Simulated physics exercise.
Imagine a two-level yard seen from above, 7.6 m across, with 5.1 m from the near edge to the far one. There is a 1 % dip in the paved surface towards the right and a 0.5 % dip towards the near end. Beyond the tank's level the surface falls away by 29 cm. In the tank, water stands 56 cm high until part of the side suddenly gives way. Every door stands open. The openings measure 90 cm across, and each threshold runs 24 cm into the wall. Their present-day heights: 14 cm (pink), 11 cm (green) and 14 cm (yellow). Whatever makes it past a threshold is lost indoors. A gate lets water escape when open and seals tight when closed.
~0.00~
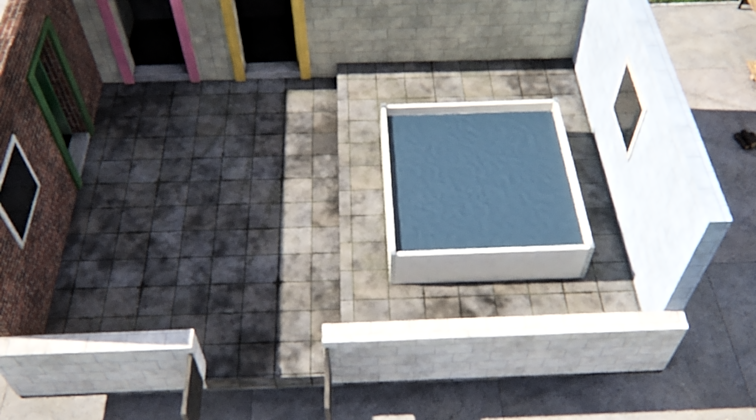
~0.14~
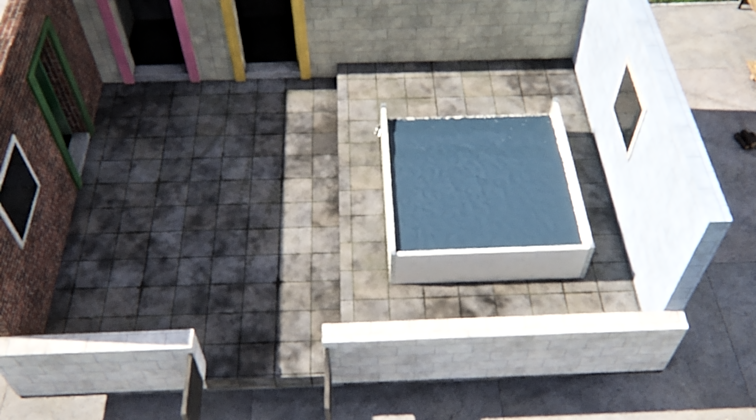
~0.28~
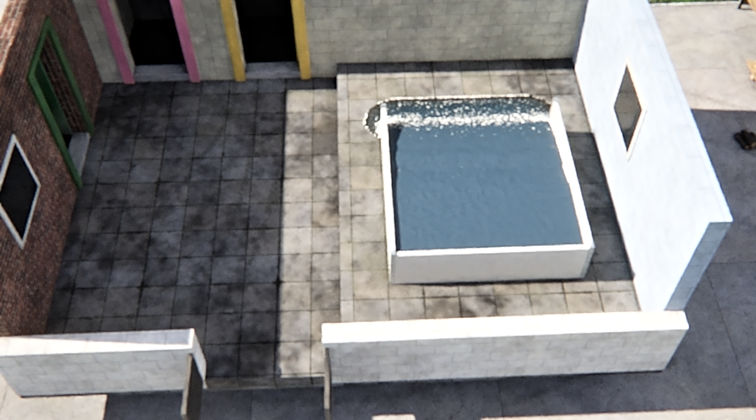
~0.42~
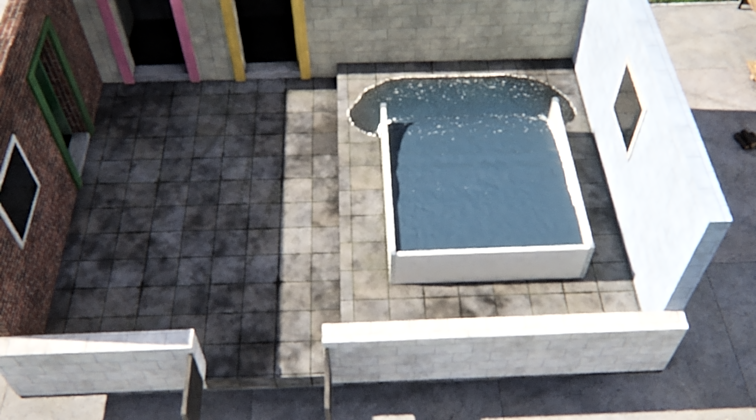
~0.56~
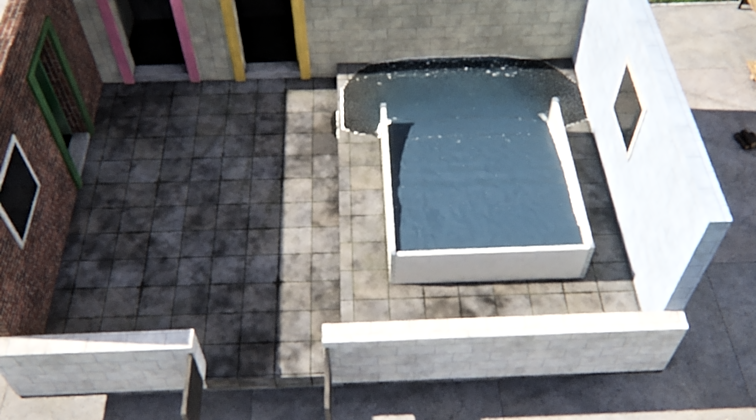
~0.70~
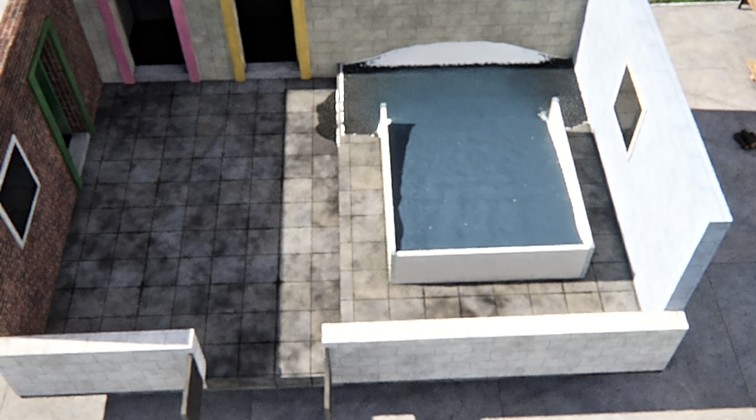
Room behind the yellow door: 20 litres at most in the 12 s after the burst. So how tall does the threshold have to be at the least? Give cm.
It would have to be close to 7.5 cm high.
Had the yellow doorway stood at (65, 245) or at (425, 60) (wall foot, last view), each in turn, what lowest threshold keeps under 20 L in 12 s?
Roughly 7.5 and 34 cm.
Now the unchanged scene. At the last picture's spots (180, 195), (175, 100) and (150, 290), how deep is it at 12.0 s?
Roughly 6, then 8, then 7 cm.
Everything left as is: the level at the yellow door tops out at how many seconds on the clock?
About 11.0 seconds.
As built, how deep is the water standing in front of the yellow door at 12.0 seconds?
12.5 cm.
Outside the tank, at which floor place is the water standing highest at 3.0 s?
Around pixel (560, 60).
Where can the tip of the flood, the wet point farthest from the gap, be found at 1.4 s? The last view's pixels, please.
Around (271, 80).
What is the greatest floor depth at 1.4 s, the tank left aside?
Max depth: Around 45 cm.
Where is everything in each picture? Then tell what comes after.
The first picture shows the tank at (480, 176) is whole and still, 56 cm deep; the yellow door at (266, 30) is dry.
In the second picture, the gap is on the far side, the front 0.2 m out at a hidden place; the back of the tank holds 56 cm.
In the third picture, water pours out on the far side and has run 0.7 m, to (388, 104); about 10 cm deep outside, 56 cm at the back.
In the fourth picture, water pours out on the far side and has run 1.2 m, to (398, 82); about 9 cm deep outside, 56 cm at the back.
In the fifth picture, the gap is on the far side, the front 1.6 m out at (531, 60); the back of the tank holds 57 cm.
In the sixth picture, the front is at (564, 60), 1.7 m from the gap on the far side; 5.5 m2 of floor is wet, 58 cm left at the back; the yellow door at (266, 30), 3.4 m from the gap, is still 1.1 m from the nearest water.
After 1.4 s water covers 20 % of the floor, deepest (45 cm) near (571, 59); 4 cm at the yellow door, 0 litres in over its 14 cm threshold.
After 3.0 s water covers 50 % of the floor, deepest (39 cm) near (560, 60); 12 cm at the yellow door, 0 litres in over its 14 cm threshold.
After 12.0 s water covers 95 % of the floor, deepest (15 cm) near (327, 79); 12 cm at the yellow door, 0 litres in over its 14 cm threshold.
At the yellow door as built, the water arrived by 1.3 s and peaked near 13 cm at 11.0 s.
Run again over the same 12 s with other heights there, 25 litres in over 7 cm, 13 litres over 8.5 cm. The limit of 20 litres is kept from about 7.5 cm up.
